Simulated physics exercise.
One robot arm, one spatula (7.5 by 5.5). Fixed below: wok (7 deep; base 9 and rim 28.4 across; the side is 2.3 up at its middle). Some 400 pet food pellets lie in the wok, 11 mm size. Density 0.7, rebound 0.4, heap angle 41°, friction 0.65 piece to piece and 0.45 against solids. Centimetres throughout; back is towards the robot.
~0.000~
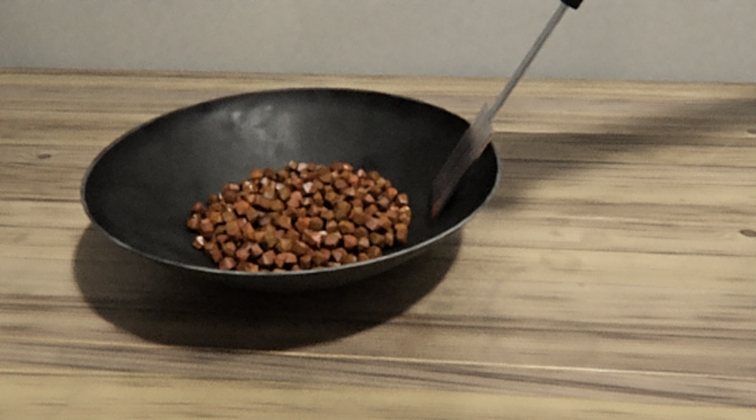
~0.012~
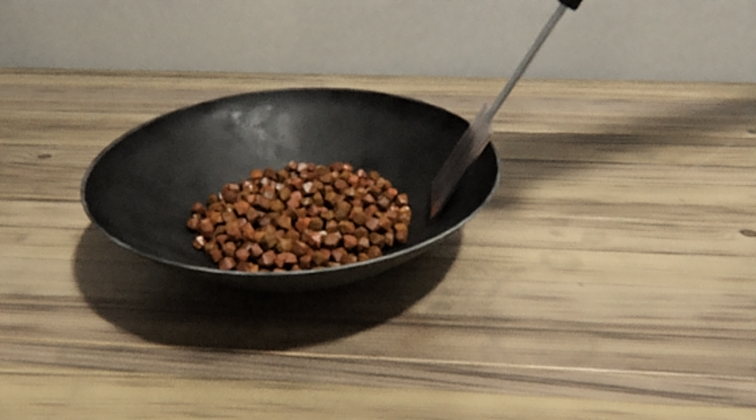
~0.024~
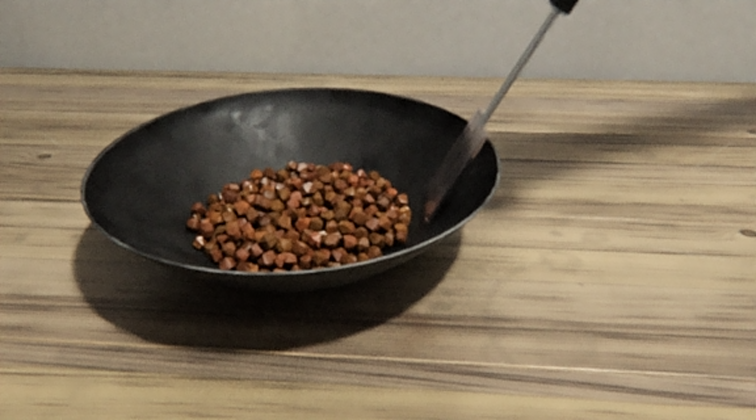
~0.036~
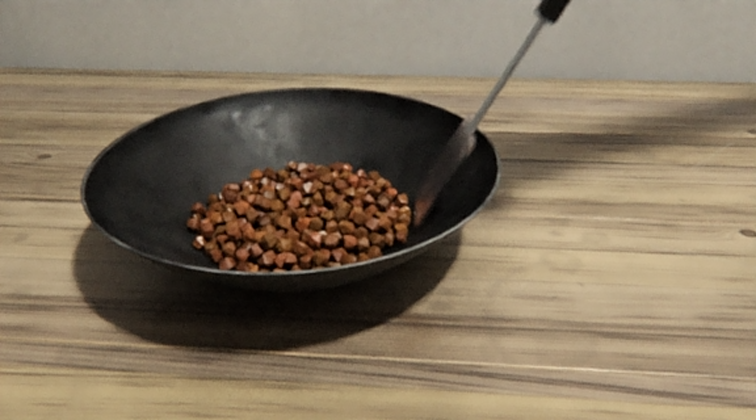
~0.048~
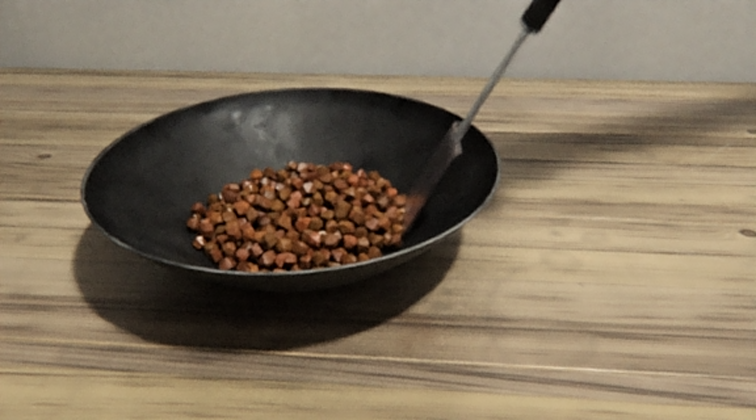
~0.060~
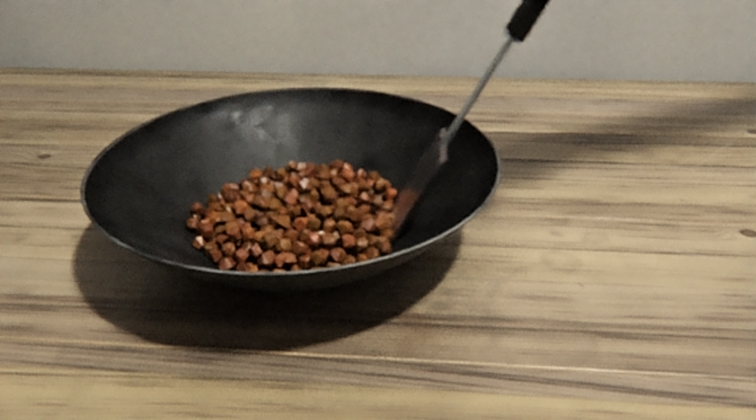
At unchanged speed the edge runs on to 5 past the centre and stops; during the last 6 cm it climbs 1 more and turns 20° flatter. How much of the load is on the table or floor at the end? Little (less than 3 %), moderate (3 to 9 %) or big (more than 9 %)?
Answer: Little; less than 3 % of the pet food pellets finish on the table or floor.
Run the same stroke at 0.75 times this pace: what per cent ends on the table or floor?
About 0 per cent.
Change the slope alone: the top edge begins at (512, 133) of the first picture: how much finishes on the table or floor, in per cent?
Some 0 per cent.
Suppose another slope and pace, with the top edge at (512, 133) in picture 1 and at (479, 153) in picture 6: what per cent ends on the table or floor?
Some 0 per cent.
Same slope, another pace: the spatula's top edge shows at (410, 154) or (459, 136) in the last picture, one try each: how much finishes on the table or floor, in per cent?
Some 5 and 0 per cent.
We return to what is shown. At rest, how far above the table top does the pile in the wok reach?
About 7.5 cm.
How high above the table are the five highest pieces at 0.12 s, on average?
Roughly 6 cm.
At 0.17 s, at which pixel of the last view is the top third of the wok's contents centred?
Near (205, 191).
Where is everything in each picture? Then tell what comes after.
The first frame shows spatula top edge at (490, 117), sloping 62°; upper third of the load around (303, 209), from x 195 to 405, top at y 165; 401 in the wok.
The second frame shows spatula top edge at (489, 118), sloping 62°; upper third of the load around (303, 209), from x 195 to 405, top at y 165.
The third frame shows spatula top edge at (483, 122), sloping 62°; upper third of the load around (303, 209), from x 195 to 405, top at y 165.
The fourth frame shows spatula top edge at (471, 129), sloping 62°; upper third of the load around (303, 209), from x 195 to 405, top at y 165.
The fifth frame shows spatula top edge at (457, 137), sloping 62°; upper third of the load around (303, 209), from x 195 to 400, top at y 165.
The sixth frame shows spatula top edge at (444, 144), sloping 62°; upper third of the load around (302, 206), from x 195 to 390, top at y 165; 401 in the wok.
By 0.12 s, sloping 62°, highest piece 7 above the table; 401 in the wok.
By 0.17 s, sloping 54°, highest piece 9 above the table; 398 in the wok, 3 on the blade or in flight.
By 0.40 s, sloping 42°, highest piece 7 above the table; 395 in the wok, 6 on the table or floor.
By 1.45 s, sloping 42°, highest piece 7 above the table; 395 in the wok, 6 on the table or floor.
Final count, 395 in the wok, 6 on the table or floor. That is 1 % on the table or floor.
